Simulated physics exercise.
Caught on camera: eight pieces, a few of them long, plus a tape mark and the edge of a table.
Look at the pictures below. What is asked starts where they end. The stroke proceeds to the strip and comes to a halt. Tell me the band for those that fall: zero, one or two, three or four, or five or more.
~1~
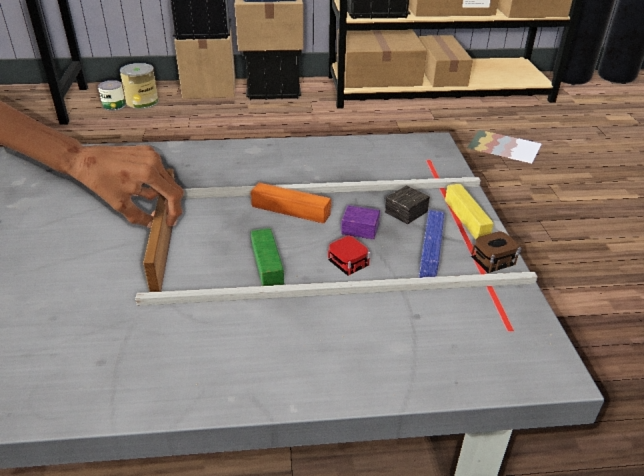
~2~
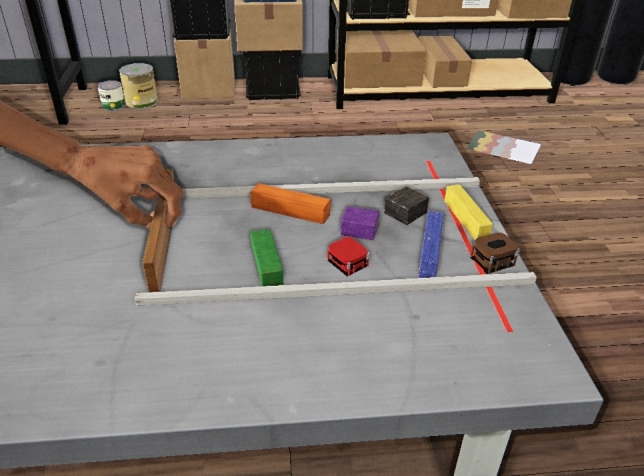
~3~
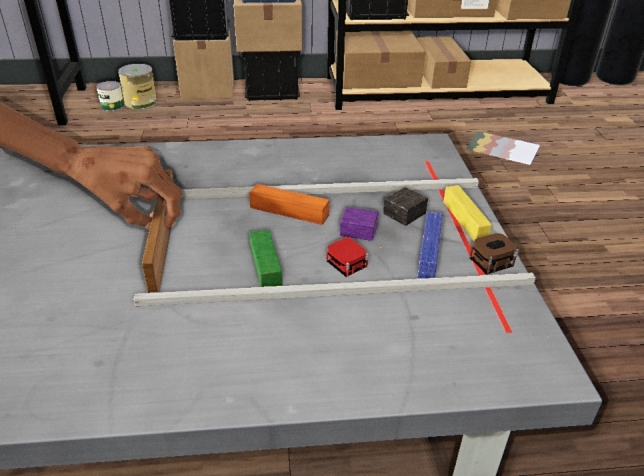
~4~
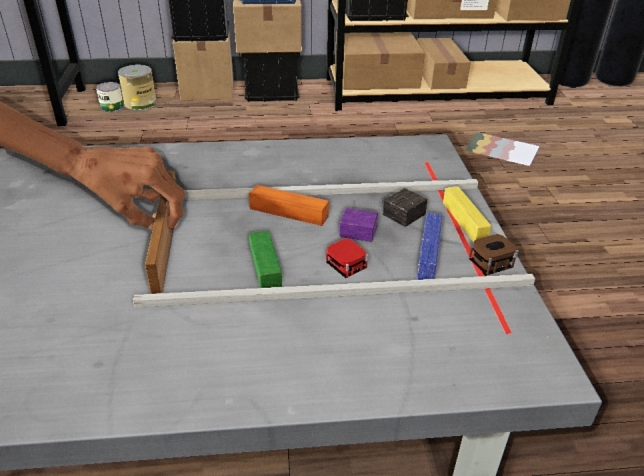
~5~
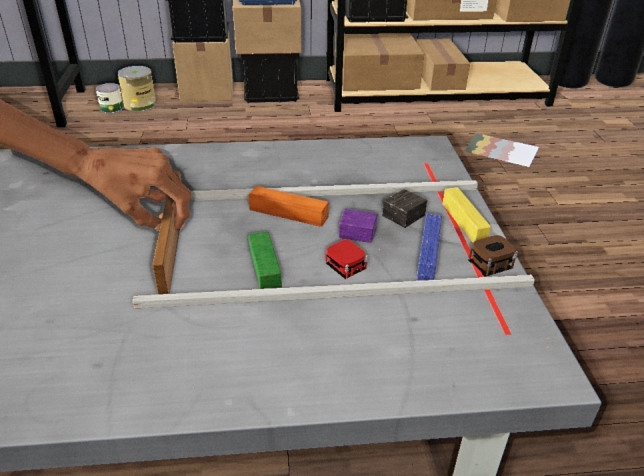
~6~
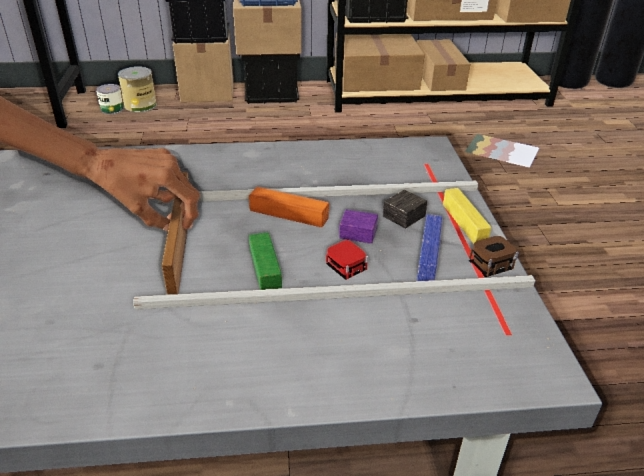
After the push, three or four are missing from the table.
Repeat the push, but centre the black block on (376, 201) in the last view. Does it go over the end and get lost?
It simply keeps its place on top.
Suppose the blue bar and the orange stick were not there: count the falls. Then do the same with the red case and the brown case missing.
The counts would be 1 and 2.
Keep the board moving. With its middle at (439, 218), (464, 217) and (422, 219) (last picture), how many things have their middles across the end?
2, 3 and 0.
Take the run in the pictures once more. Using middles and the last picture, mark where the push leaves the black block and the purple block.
Looks like one lands around (485, 205), and the other around (500, 232).
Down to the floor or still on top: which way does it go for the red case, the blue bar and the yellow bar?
Red case - still on top, blue bar - gone, yellow bar - gone.
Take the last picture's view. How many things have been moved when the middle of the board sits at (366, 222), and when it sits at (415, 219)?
At the first place 6, at the second 8.
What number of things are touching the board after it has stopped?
Total: 2.
A little later, none off yet; brown case at rest near (493, 256); yellow bar at rest near (466, 215); blue bar at rest near (430, 248).
Next, none off yet; brown case at rest near (493, 256); yellow bar at rest near (466, 215); blue bar at rest near (433, 248).
Later still, none off yet; brown case shifted about its own width near (520, 259); yellow bar shifted a little near (485, 211); blue bar shifted about its own width near (492, 247).
When it is over, the number that fall off is three or four; down, blue bar, yellow bar and brown case.
